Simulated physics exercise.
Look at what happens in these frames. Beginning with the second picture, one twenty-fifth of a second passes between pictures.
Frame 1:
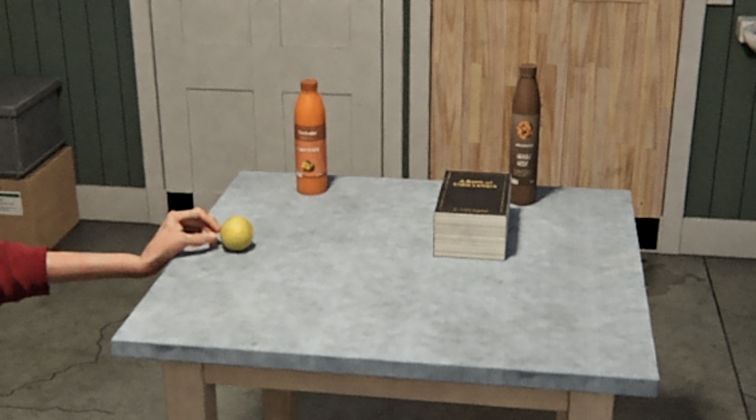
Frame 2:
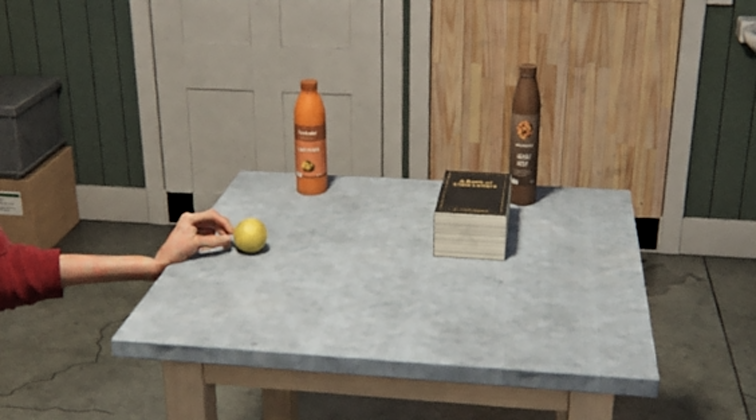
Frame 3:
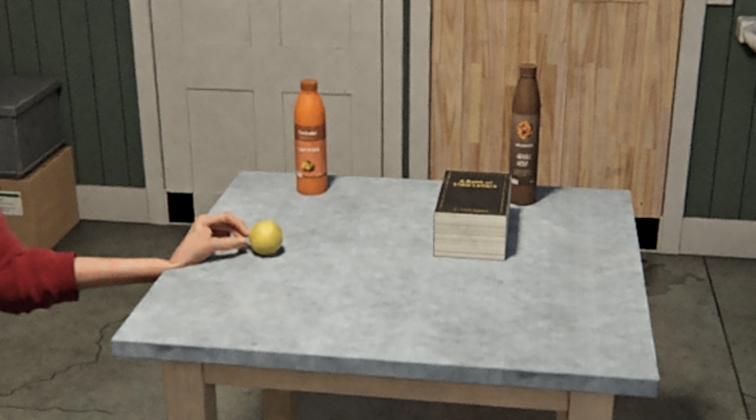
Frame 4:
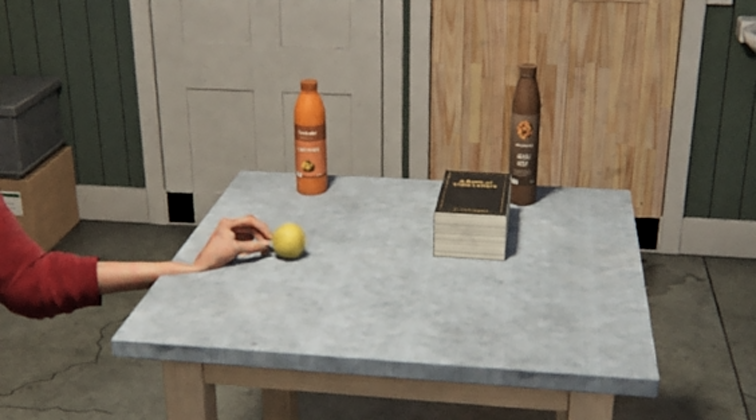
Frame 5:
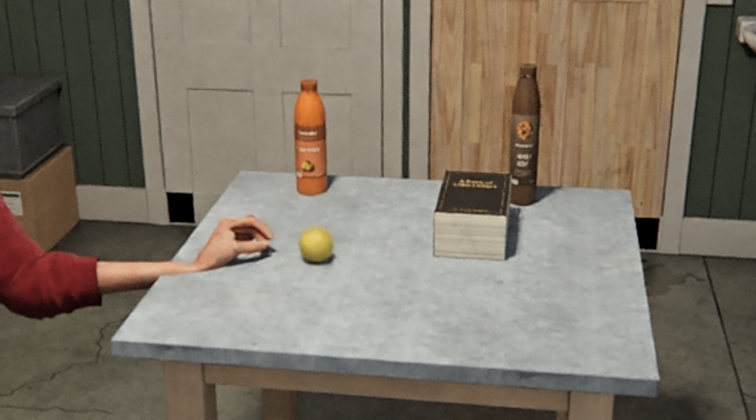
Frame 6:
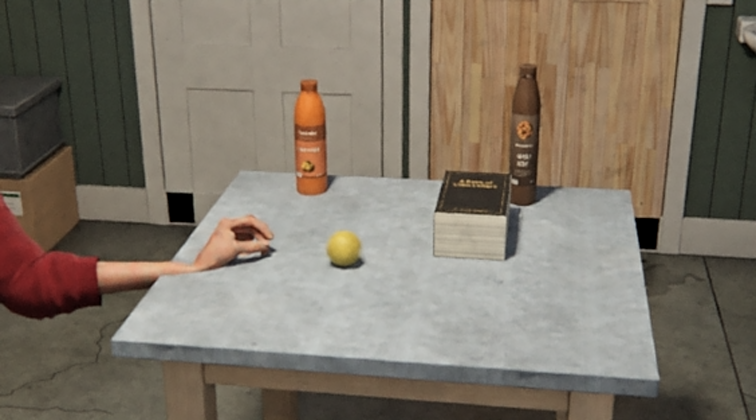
At the start, a hand in a red sleeve touches a yellow lemon on the left side of a gray table, with two bottles and a thick book behind. The hand pushes the lemon rightward, then stays still while the lemon rolls away from the fingers toward the right.
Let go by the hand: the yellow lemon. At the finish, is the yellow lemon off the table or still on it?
Off the table.
Then, 0.20 s later than the last frame, yellow lemon moved well along near (484, 268).
Then, 0.40 s later than the last frame, yellow lemon moved well along near (629, 288).
Then, 0.70 s later than the last frame, yellow lemon now off the table.
Then, 0.90 s later than the last frame, things are still on the move.
When it is over, off the table, yellow lemon.
